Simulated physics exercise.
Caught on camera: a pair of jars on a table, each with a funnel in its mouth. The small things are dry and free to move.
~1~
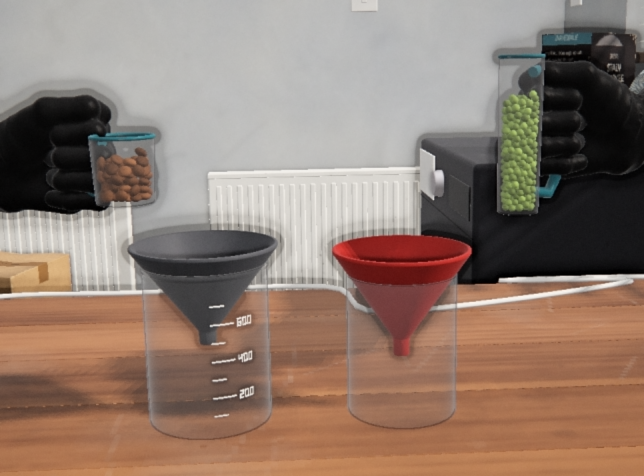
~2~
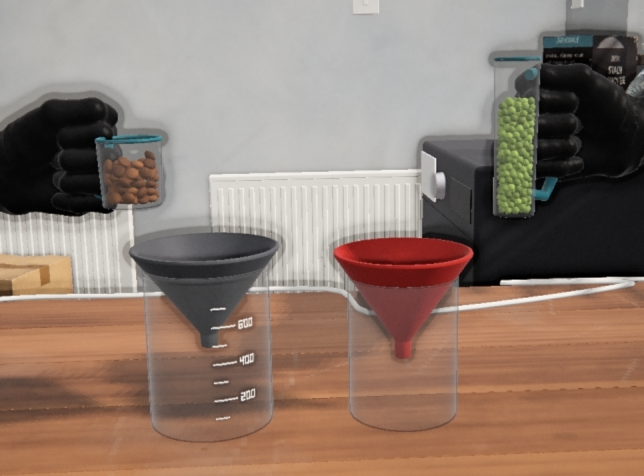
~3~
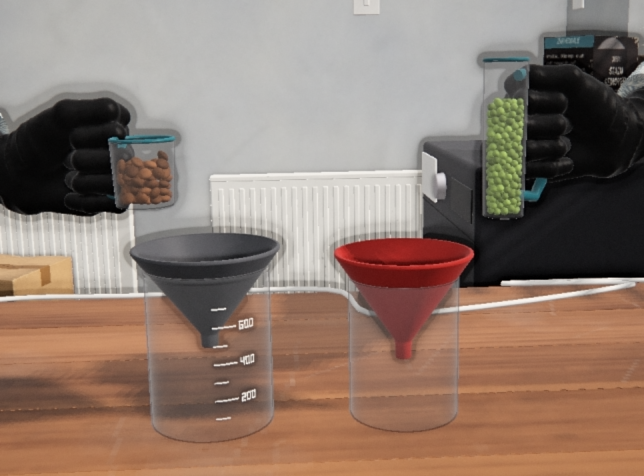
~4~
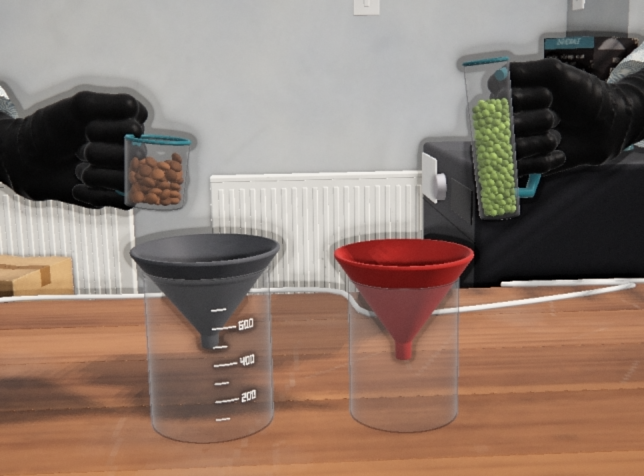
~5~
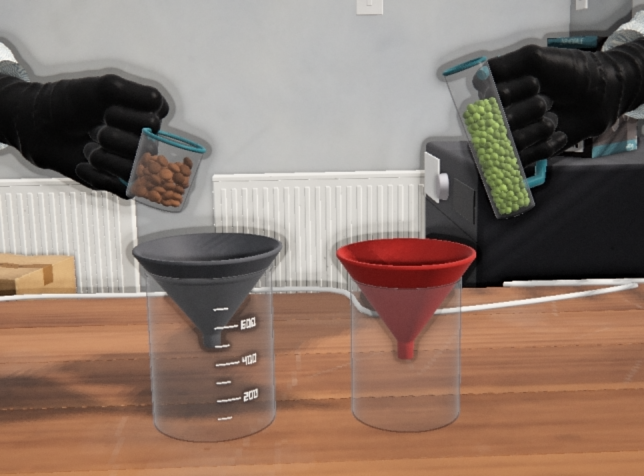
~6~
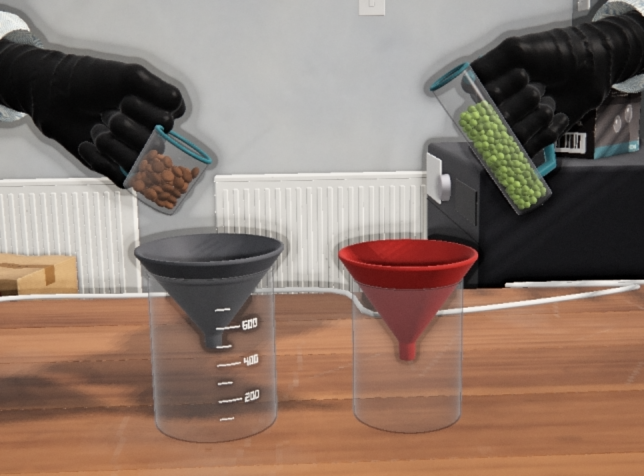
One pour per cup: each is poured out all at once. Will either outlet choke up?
In order: Left funnel: I expect a stoppage, right: I expect a stoppage.
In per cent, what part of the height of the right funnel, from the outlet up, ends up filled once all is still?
Estimate: Close to 70 %.
Then, 0.41 s past the last view, left, all still in the cup; right, all still in the cup.
Then, 0.77 s past the last view, left, most still in the cup, a small part in or over the funnel; right, nearly all still in the cup, a stray few in or over the funnel.
Then, 1.07 s past the last view, left, a small part still in the cup, most in or over the funnel, a stray few down in the jar; right, about half still in the cup, about half in or over the funnel, a stray few down in the jar.
Finally, left, nearly all stuck in the funnel, a stray few down in the jar; right, nearly all stuck in the funnel, a stray few down in the jar.
